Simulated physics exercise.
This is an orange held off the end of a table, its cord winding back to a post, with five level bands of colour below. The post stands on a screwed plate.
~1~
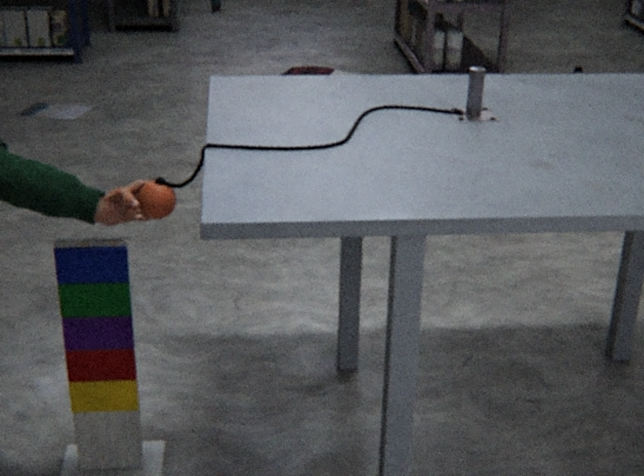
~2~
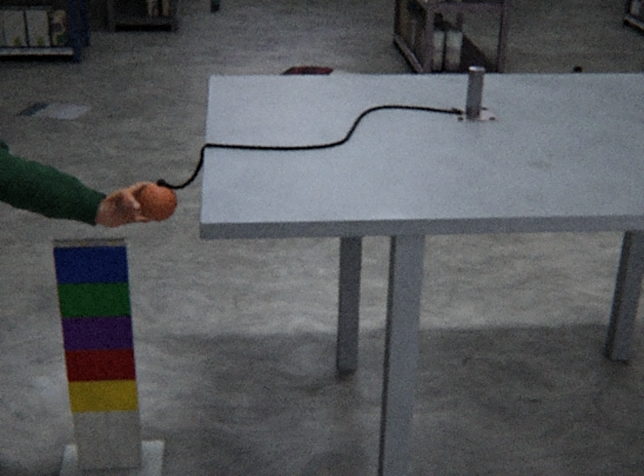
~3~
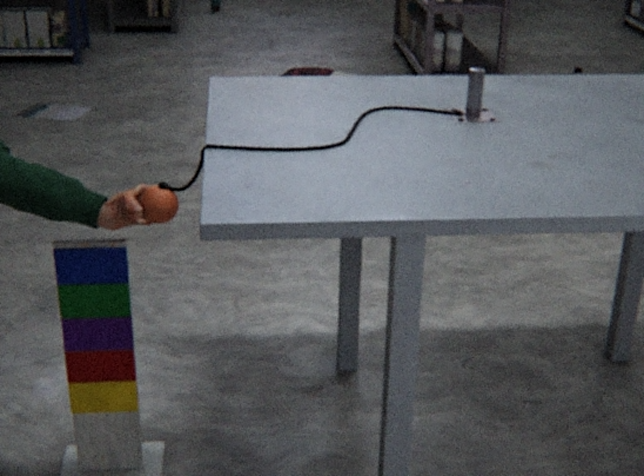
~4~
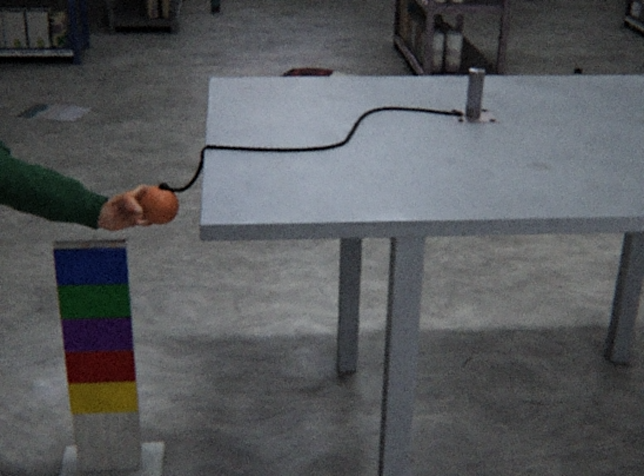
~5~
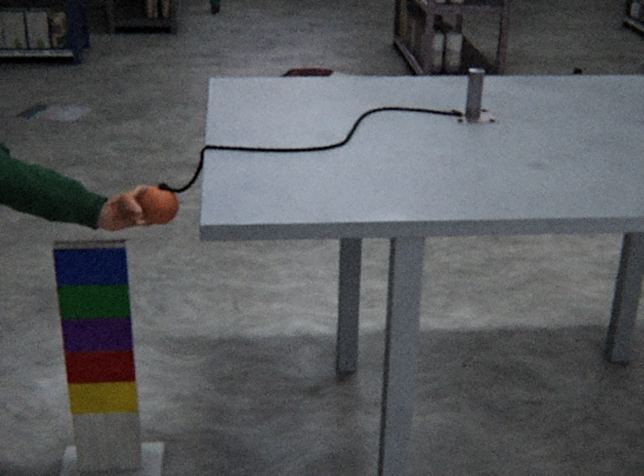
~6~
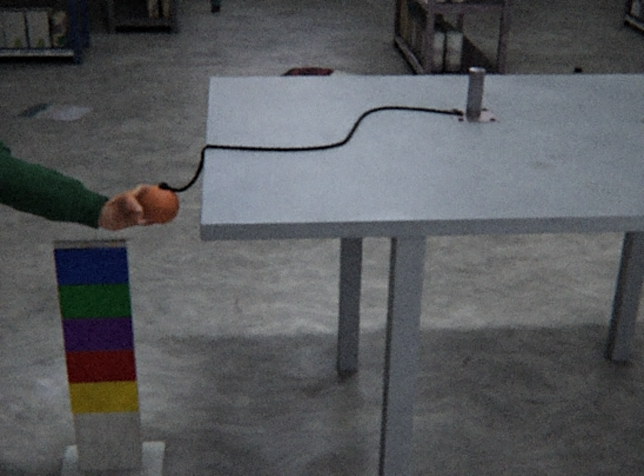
A hand in a green sleeve holding an orange ball on a black cord beside a grey table, barely moving.
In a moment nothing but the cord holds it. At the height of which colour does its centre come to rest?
At green.
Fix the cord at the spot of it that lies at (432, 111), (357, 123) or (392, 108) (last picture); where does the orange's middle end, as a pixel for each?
In that order: (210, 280), (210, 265) and (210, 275).
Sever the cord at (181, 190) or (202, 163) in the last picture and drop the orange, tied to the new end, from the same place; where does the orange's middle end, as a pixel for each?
In that order: (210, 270) and (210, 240).
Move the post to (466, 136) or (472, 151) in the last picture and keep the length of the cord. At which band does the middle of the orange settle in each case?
Taking them in turn: Purple; purple.
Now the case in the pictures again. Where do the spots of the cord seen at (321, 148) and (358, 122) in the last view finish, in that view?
They go to (240, 130) and to (331, 124).
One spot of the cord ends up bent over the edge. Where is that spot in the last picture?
At (282, 150), roughly.
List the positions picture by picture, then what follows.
The first picture shows orange (157, 200); blue (91, 267); green (95, 301); purple (98, 334); red (101, 366); yellow (104, 397).
The second picture shows orange (158, 202); cord through (428, 110) (366, 112) (349, 134) (295, 149) (216, 146).
The third picture shows orange (160, 205).
The fourth picture shows orange (160, 206); cord through (428, 111) (367, 114) (349, 136) (295, 150) (216, 148).
The fifth picture shows orange (160, 206).
The sixth picture shows orange (161, 206); cord through (429, 111) (367, 113) (350, 135) (296, 150) (216, 147).
Soon after, orange near (171, 297); level with green.
Then, orange near (240, 275); level with green.
Further on, orange near (196, 287); level with green.
At rest, orange near (208, 286); level with green. Its centre hangs level with the green band.
